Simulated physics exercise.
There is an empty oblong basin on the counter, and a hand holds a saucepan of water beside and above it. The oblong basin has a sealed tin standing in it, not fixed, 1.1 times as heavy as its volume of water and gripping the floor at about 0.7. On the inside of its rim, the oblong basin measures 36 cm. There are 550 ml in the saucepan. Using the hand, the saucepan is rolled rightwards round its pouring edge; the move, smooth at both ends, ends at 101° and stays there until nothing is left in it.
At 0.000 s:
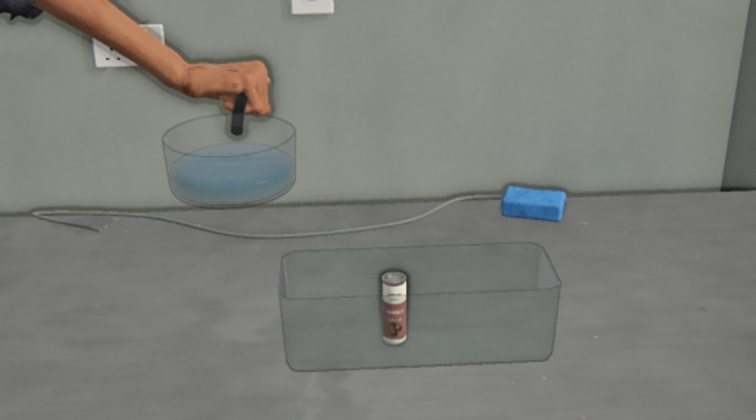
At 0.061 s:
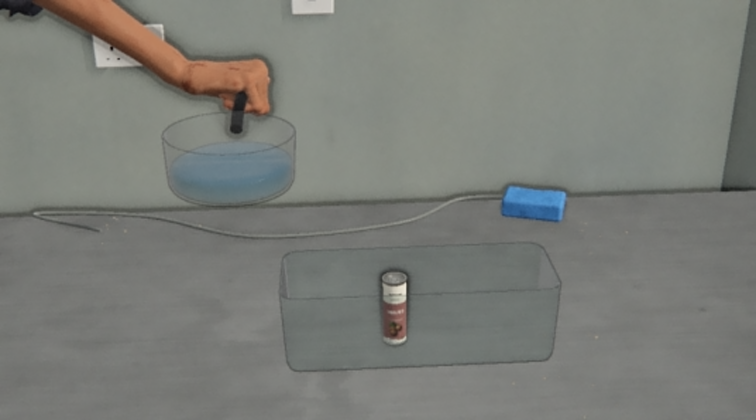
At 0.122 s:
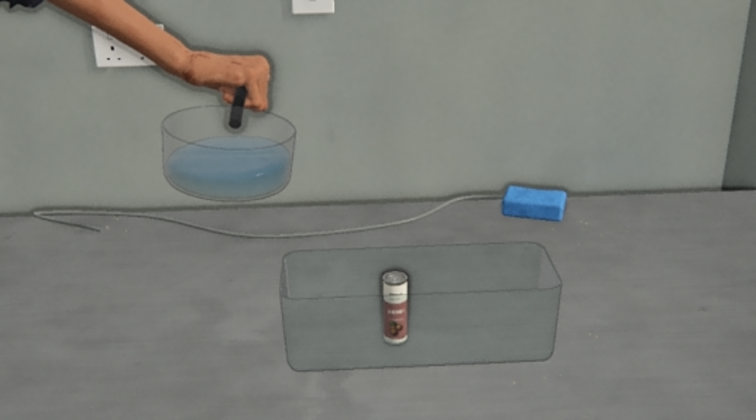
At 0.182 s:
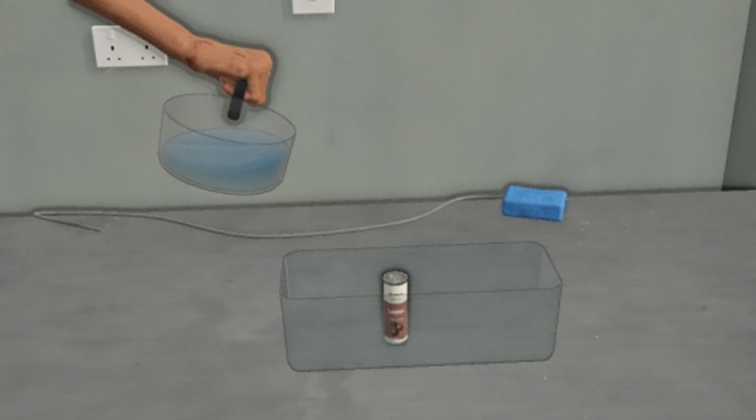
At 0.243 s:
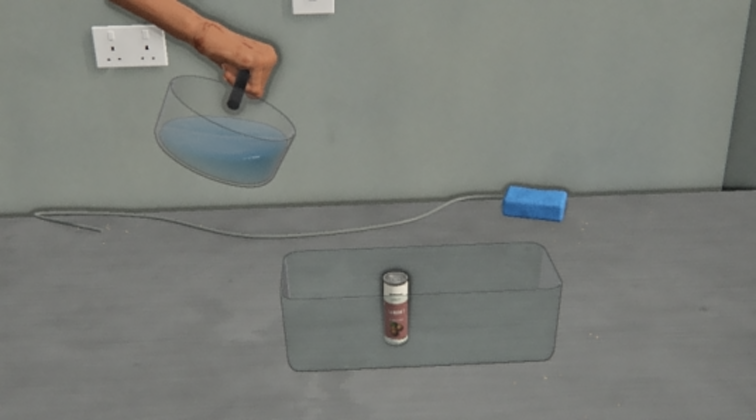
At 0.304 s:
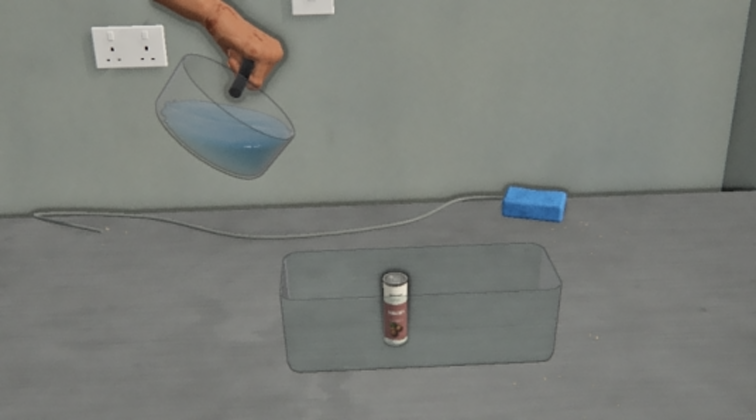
A hand gripping the black handle of a clear round pan of blue water, at upper left, holds it nearly level, then smoothly tilts it rightwards, the water's surface shifting inside. Below, on a grey counter seen from slightly above, a small red-and-white tin stands within a clear oblong basin. A grey cord runs behind to a blue block, before a grey-green wall with white sockets, the view fixed.
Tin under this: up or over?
Up.
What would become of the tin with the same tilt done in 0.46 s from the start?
In that case the tin stays vertical.
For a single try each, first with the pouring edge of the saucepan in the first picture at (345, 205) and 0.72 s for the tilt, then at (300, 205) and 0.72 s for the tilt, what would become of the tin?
First it stays on its base; then it tips over.
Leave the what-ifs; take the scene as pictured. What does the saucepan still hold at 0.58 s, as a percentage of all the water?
Roughly 32 percent.
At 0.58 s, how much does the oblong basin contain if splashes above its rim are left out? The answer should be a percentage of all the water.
Near 1 in a hundred.
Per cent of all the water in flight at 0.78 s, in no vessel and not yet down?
About 22 percent.
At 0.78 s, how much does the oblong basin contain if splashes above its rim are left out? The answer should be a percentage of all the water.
Near 72 per cent of the total.
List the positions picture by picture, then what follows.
In the first picture, tilt 0°; pouring edge (294, 133); surface from (171, 164) to (293, 160); the oblong basin's rim runs from (281, 276) to (551, 266); the tin's top is at (394, 281).
In the second picture, tilt 2°; pouring edge (295, 134); surface from (170, 162) to (293, 158).
In the third picture, tilt 7°; pouring edge (295, 133); surface from (167, 156) to (291, 152).
In the fourth picture, tilt 15°; pouring edge (295, 134); surface from (162, 144) to (289, 146).
In the fifth picture, tilt 26°; pouring edge (294, 134); surface from (159, 126) to (289, 138).
In the sixth picture, tilt 38°; pouring edge (293, 135); surface from (165, 106) to (292, 129).
Then, 0.58 s in, the tilt is 92° and 33 per cent is still to pour; the tin stands where it began.
Then, 0.78 s in, the tilt is 101° and 7 per cent is still to pour; the tin stands where it began.
Then, 0.99 s in, the tilt is 101° and 1 per cent is still to pour; the tin leans 5°.
Then, 1.22 s in, the tilt is 101° and 0 per cent is still to pour; the tin stands where it began.
Finally, the tin stands where it began.
